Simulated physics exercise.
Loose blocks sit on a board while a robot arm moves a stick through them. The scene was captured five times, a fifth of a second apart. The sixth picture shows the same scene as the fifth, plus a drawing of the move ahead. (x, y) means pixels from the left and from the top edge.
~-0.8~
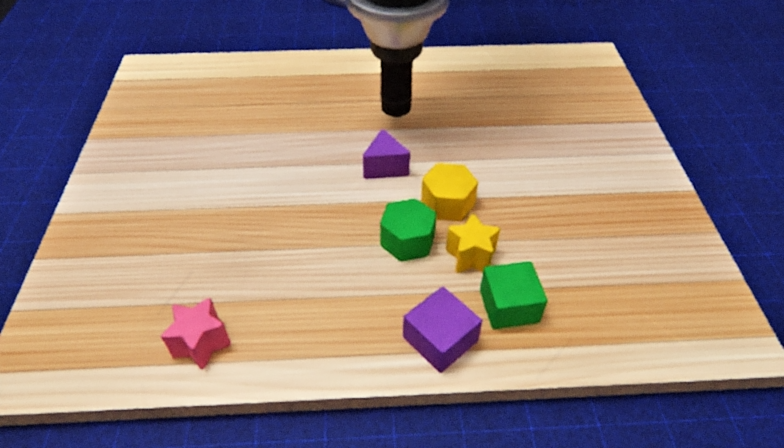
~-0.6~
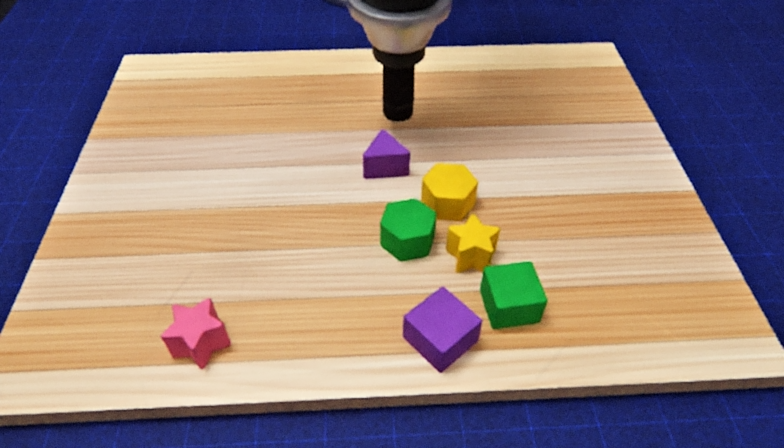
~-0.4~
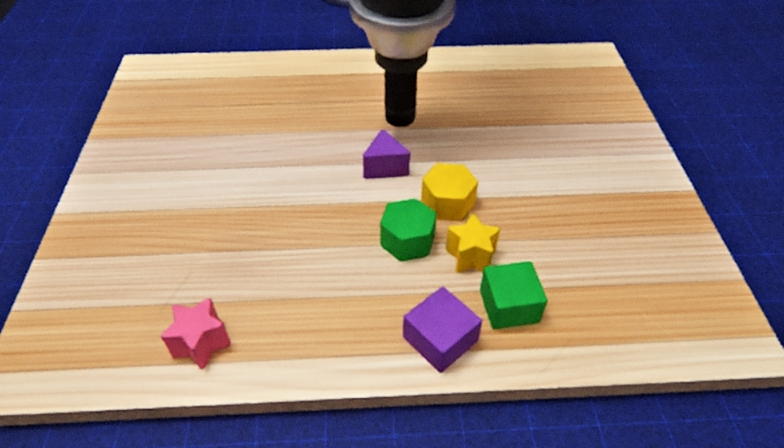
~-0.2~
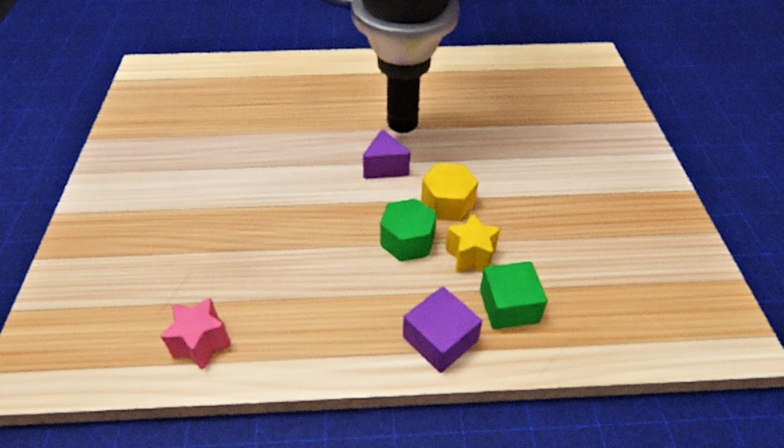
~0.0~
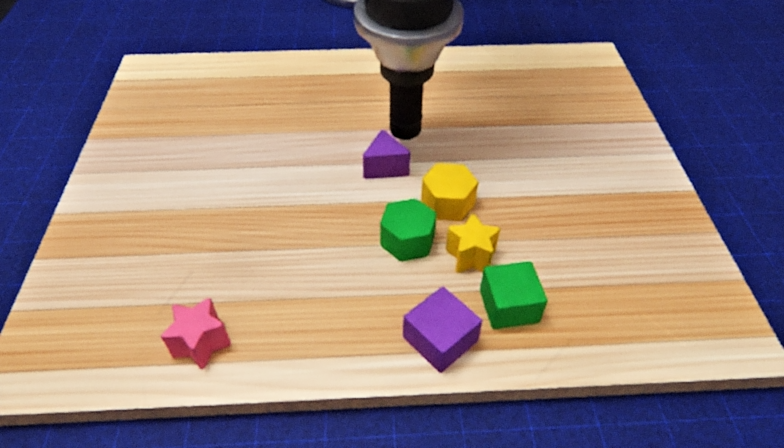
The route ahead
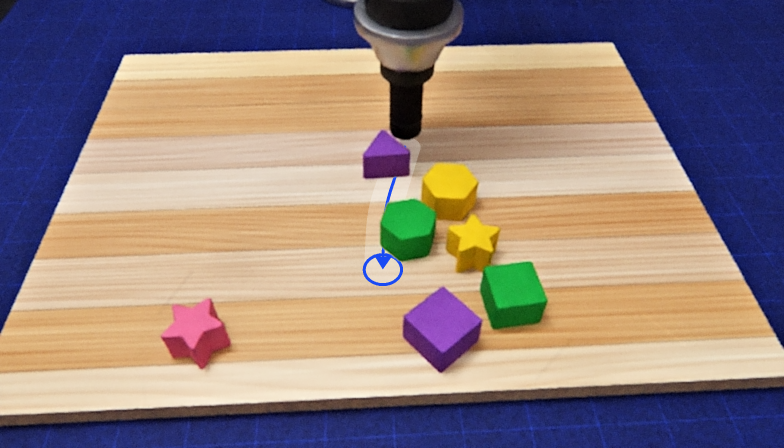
On a striped wooden board scattered with seven colourful blocks, a robot arm moved its black stick slowly forward and very slightly right, near the purple triangle, while all the blocks stayed still.
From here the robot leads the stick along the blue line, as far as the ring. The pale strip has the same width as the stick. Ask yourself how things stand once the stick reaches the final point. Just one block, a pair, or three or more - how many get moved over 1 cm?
Count: Two.
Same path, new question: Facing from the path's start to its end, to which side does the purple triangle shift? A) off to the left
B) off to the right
B.
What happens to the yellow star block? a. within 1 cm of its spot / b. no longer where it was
Option a.
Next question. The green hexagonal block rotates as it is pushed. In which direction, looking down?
My prediction: CCW.
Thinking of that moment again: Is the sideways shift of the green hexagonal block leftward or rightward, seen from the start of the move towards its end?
Left side.
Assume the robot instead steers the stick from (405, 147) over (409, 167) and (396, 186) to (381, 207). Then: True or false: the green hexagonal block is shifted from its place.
Verdict: False.
The line goes from (405, 147) by way of (393, 182) and (384, 223) to (383, 269).
What follows on the original path. One third of the way, stick (393, 168); purple triangle (362, 168), turned 20° clockwise.
Two thirds of the way, stick (384, 208); purple triangle (354, 174), turned 40° clockwise; green hexagonal block (413, 226), turned 15° anticlockwise.
At the end, stick (383, 254); purple triangle (354, 174), turned 40° clockwise; green hexagonal block (430, 248), turned 70° anticlockwise; yellow hexagonal block unmoved; yellow star block unmoved.
